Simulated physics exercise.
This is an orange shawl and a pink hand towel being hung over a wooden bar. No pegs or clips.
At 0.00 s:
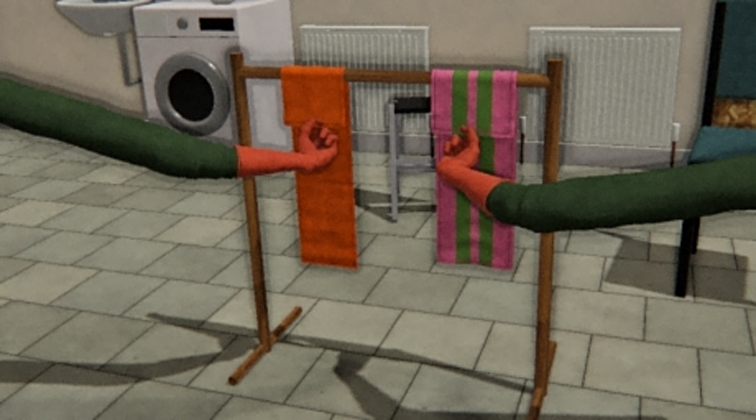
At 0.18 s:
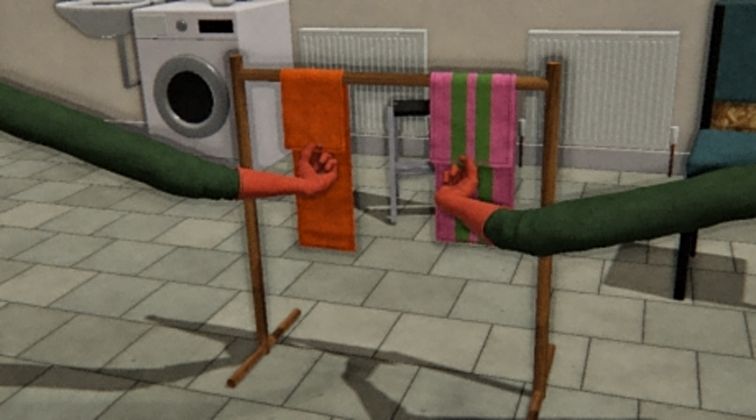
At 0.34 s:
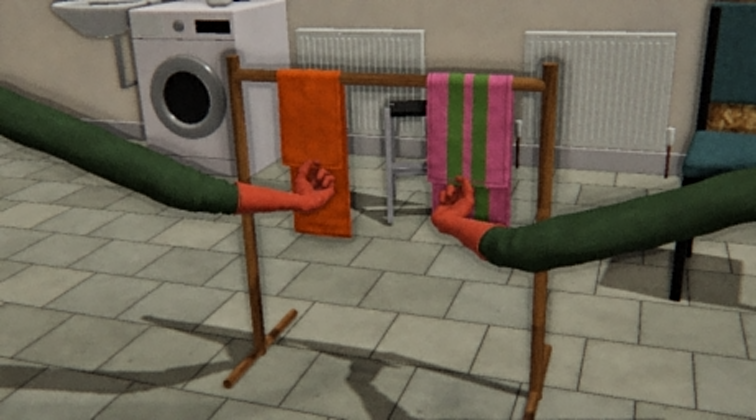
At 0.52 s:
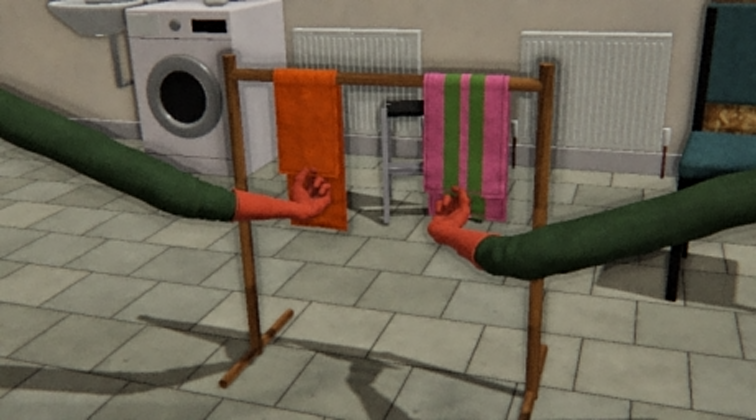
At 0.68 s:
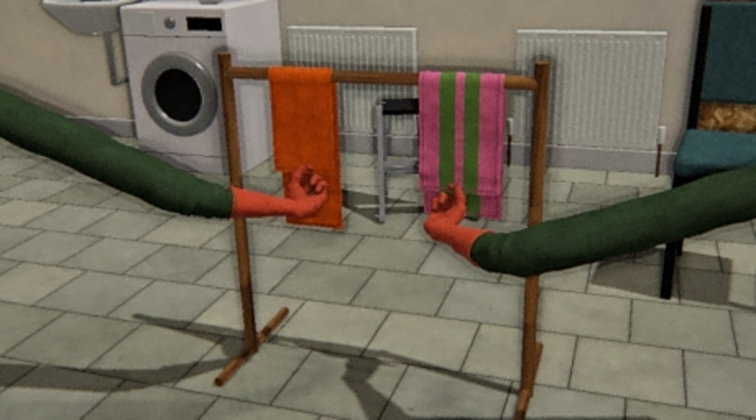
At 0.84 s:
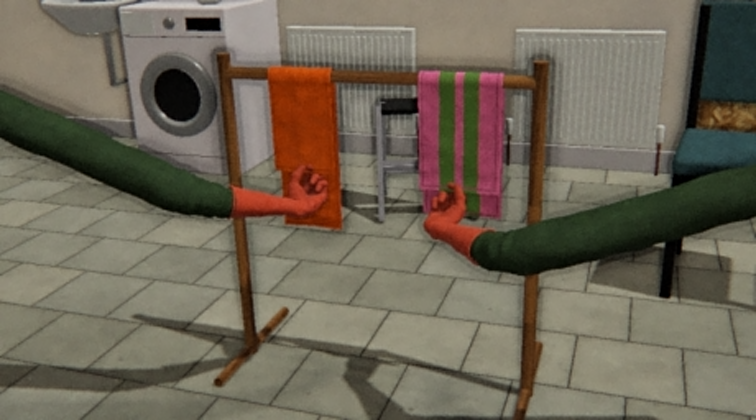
In a tiled laundry room, two green-sleeved arms pull the front ends of an orange cloth and striped pink towel downward over a wooden bar.
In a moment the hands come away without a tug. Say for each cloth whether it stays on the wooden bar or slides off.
The orange shawl stays on. The pink hand towel hangs there.
After 1.32 s, shawl as it was left; hand towel as it was left.
In the end, shawl as it was left; hand towel as it was left. The orange shawl hangs there and the pink hand towel keeps its place.
